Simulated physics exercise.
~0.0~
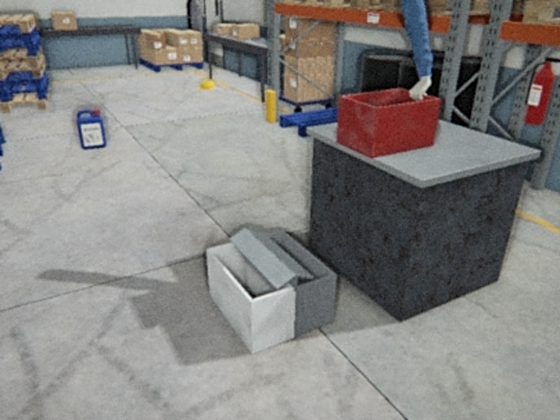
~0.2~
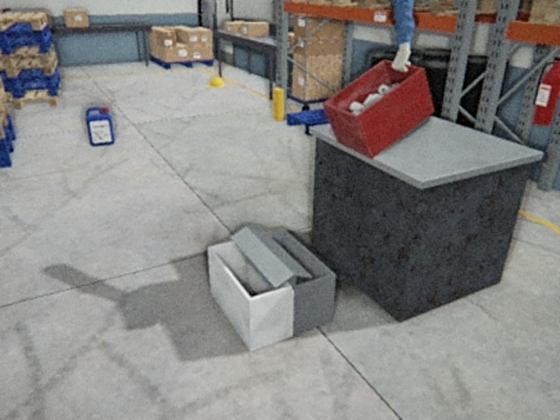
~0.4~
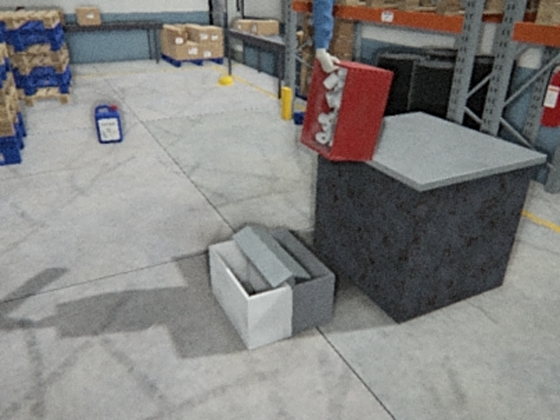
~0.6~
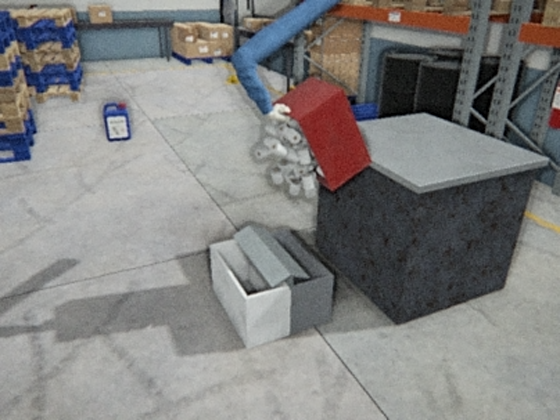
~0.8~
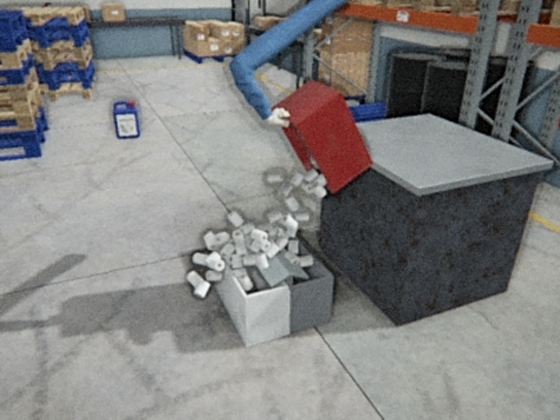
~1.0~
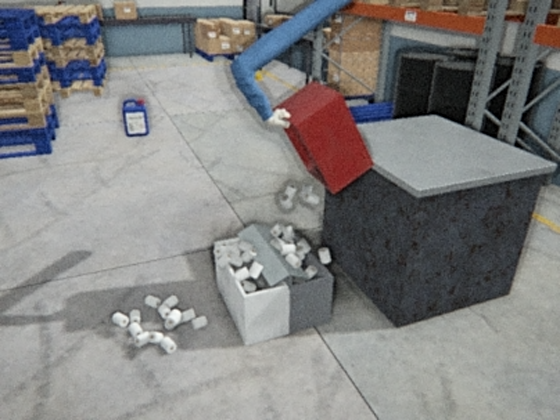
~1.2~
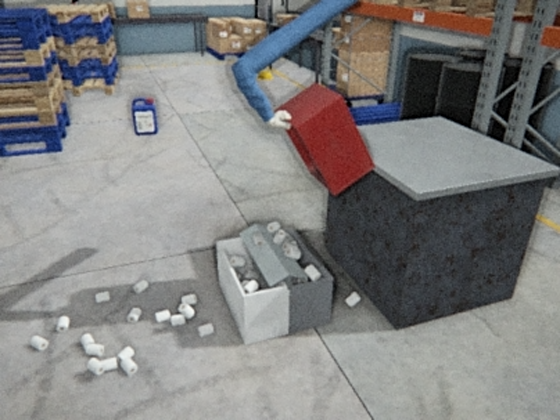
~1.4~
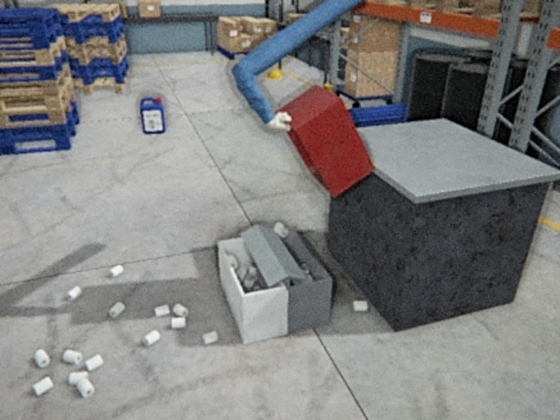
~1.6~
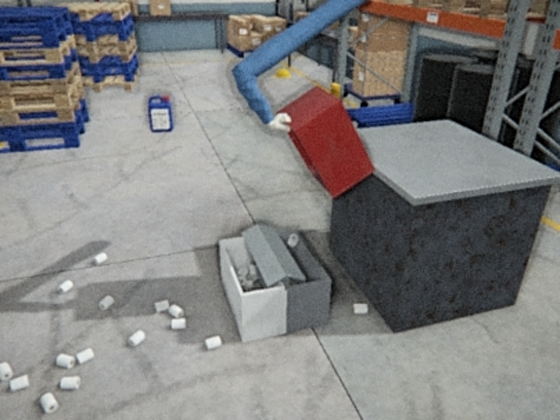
Red tote tipping over a bench edge beside a blue arm, spilling white rolls into and around two open bins, many scattering left across the floor.
